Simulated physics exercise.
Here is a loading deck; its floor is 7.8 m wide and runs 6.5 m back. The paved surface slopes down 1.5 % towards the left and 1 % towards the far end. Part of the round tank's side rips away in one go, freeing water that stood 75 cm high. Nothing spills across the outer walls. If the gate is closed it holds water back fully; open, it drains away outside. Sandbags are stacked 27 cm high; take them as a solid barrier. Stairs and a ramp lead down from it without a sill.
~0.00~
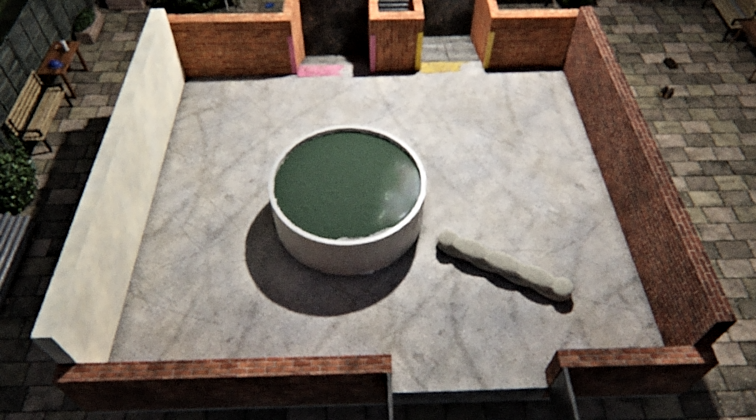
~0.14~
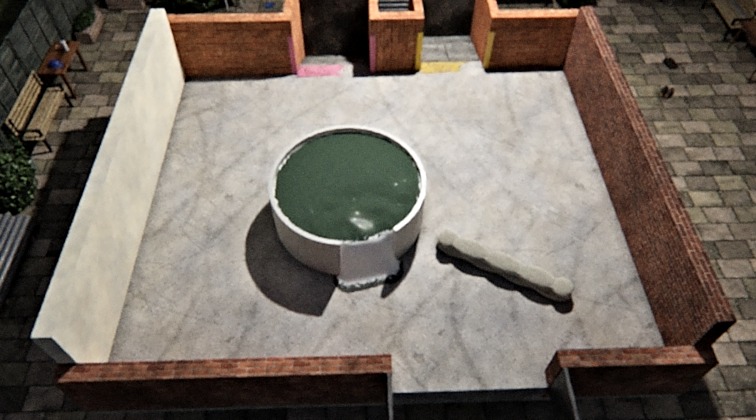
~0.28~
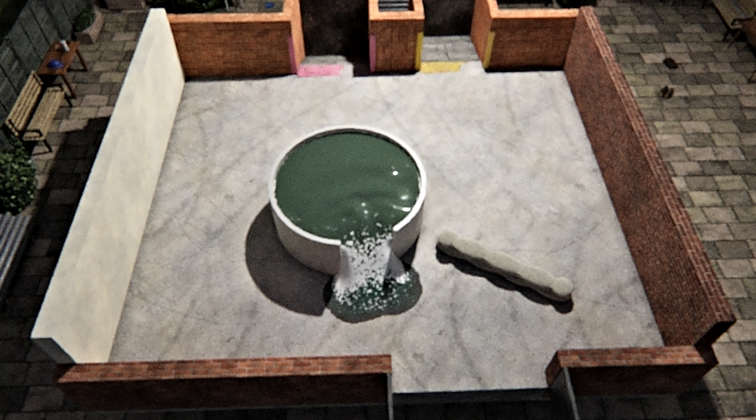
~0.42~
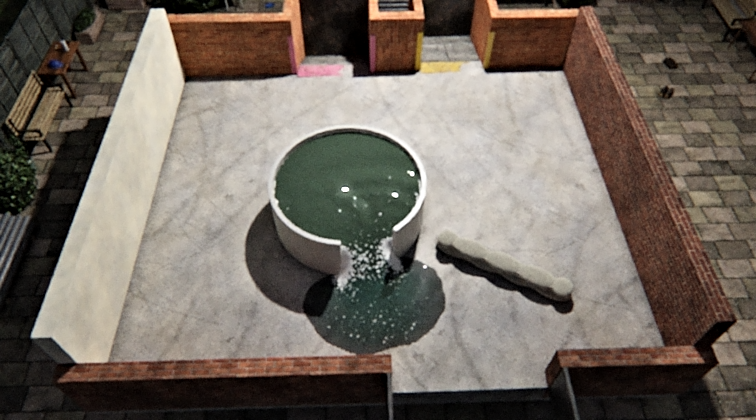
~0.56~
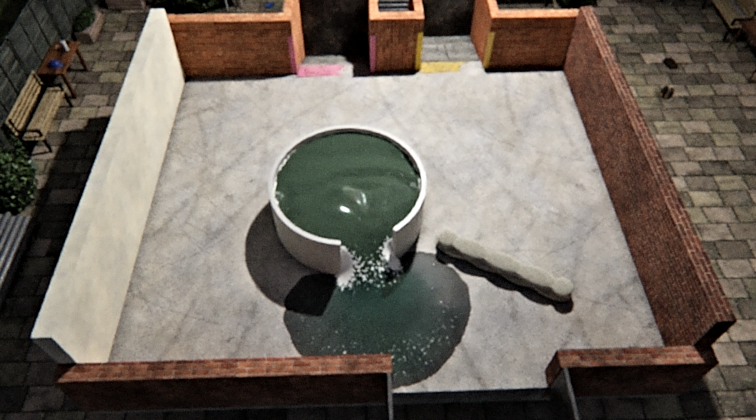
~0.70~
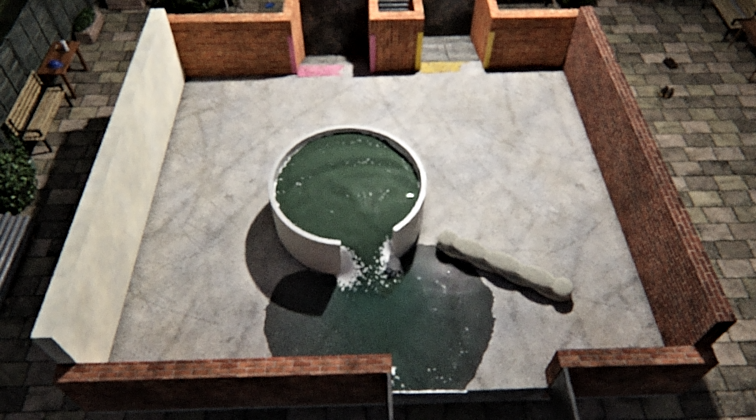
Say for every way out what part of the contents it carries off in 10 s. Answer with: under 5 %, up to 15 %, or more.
The gate takes more than 15 %; the stairwell (marked pink) takes under 5 %; the basement ramp (marked yellow) takes under 5 %.
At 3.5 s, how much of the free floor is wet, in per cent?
Near 30 per cent is wet.
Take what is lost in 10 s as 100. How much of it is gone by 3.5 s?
Some 50 per cent by then.
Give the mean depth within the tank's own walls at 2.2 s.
About 47 cm.
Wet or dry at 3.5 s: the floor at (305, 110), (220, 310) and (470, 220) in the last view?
In that order: Dry, flooded, not reached.
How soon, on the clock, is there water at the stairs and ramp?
Stairs 7.0 s, ramp not in the 10 s.
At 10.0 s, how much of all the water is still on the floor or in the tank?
Some 58 per cent remains.
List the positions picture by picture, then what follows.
The first picture shows still water, 75 cm deep, in the round tank at (348, 183).
In the second picture, water pours out at (368, 259) and has run 0.5 m, to (339, 282); deepest outside 37 cm, 75 cm at the round tank's back.
In the third picture, water pours out at (368, 261) and has run 0.9 m, to (351, 317); deepest outside 44 cm, 75 cm at the round tank's back.
In the fourth picture, the front is at (356, 348), 1.3 m from the gap at (368, 261); 2.0 m2 of floor is under water; 75 cm left at the back of the round tank.
In the fifth picture, the front is at (392, 384), 1.9 m from the gap at (368, 261); 3.6 m2 of floor is under water; 75 cm left at the back of the round tank.
In the sixth picture, water pours out at (368, 261) and has run 2.3 m, to (455, 390); deepest outside 44 cm, 72 cm at the round tank's back.
After 1.4 s water covers 15 % of the floor and is deepest (39 cm) near (367, 274); gone so far, the gate 5 %, the stairwell (marked pink) 0 %, the basement ramp (marked yellow) 0 %.
After 2.2 s water covers 25 % of the floor and is deepest (33 cm) near (369, 363); gone so far, the gate 13 %, the stairwell (marked pink) 0 %, the basement ramp (marked yellow) 0 %.
After 3.5 s water covers 30 % of the floor and is deepest (25 cm) near (356, 364); gone so far, the gate 22 %, the stairwell (marked pink) 0 %, the basement ramp (marked yellow) 0 %.
After 6.0 s water covers 50 % of the floor and is deepest (16 cm) near (367, 274); gone so far, the gate 33 %, the stairwell (marked pink) 0 %, the basement ramp (marked yellow) 0 %.
After 10.0 s water covers 60 % of the floor and is deepest (12 cm) near (185, 84); gone so far, the gate 42 %, the stairwell (marked pink) 1 %, the basement ramp (marked yellow) 0 %.
